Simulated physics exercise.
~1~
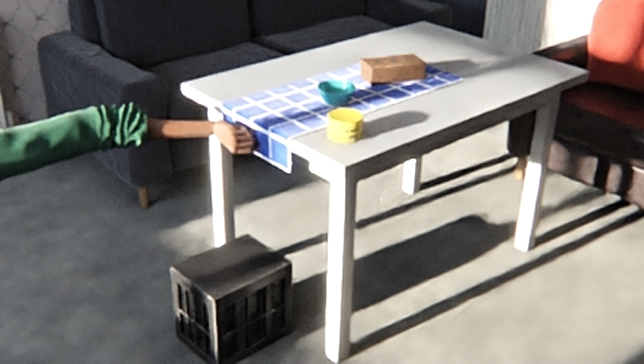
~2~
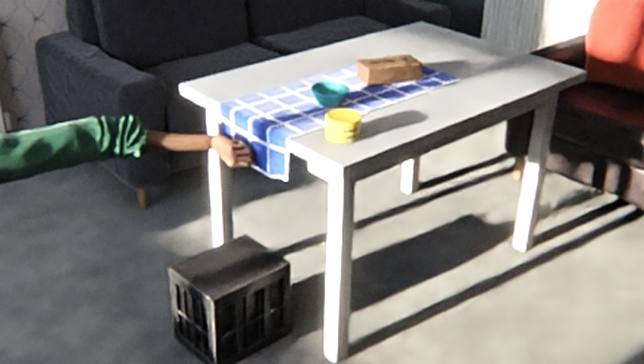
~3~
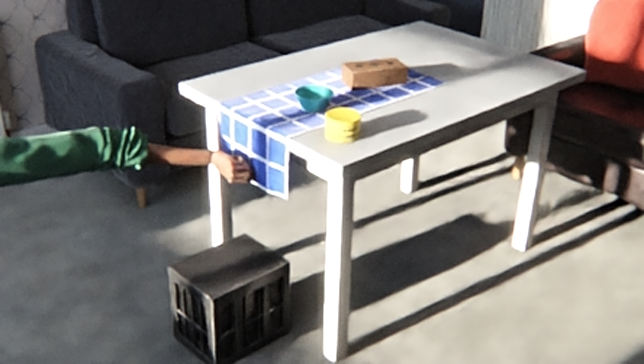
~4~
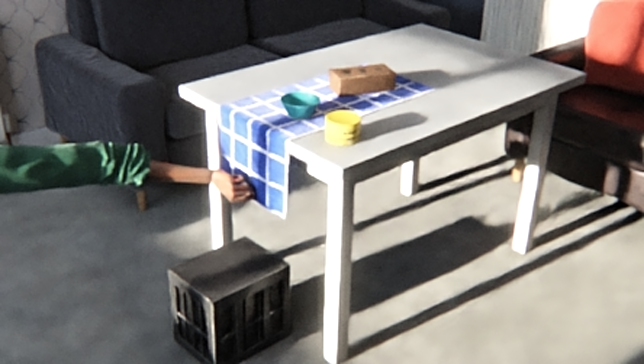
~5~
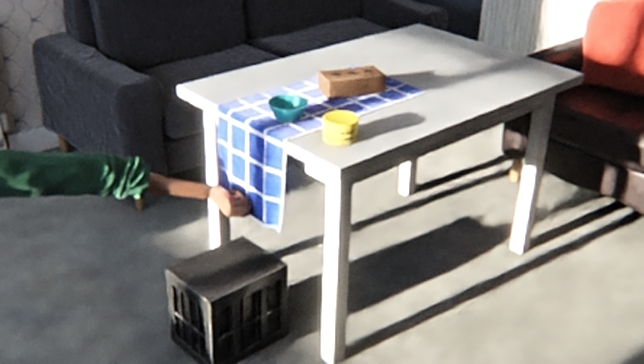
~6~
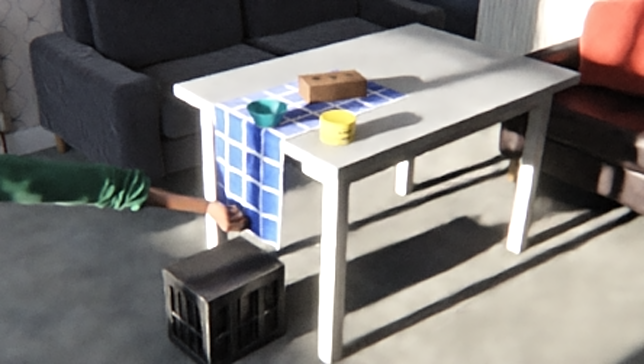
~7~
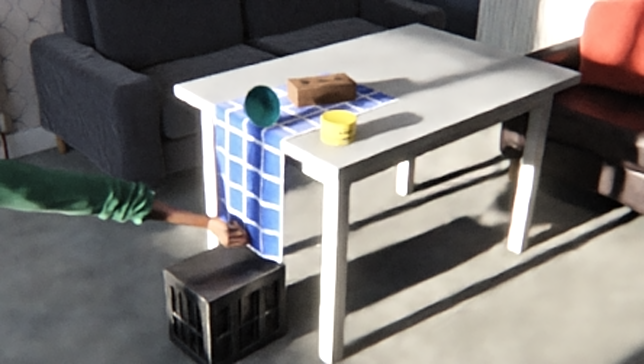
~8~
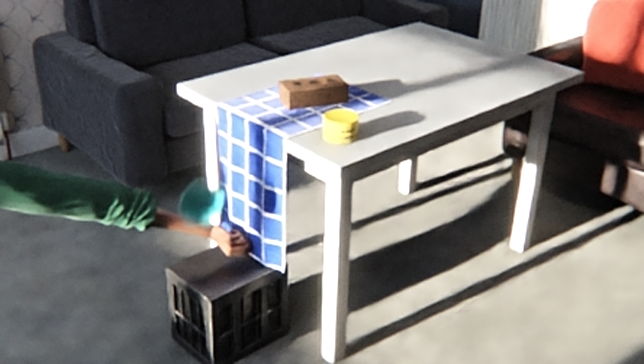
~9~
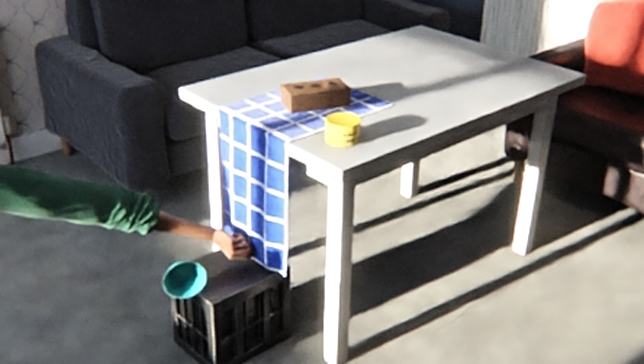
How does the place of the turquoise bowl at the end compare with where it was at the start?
At the start the turquoise bowl sits on the runner on top of the table. At the end it is off the table, lower down and to the left, at the left side of the black crate.
A blue runner pulled by a hand carries a turquoise bowl off; a yellow tub stays.
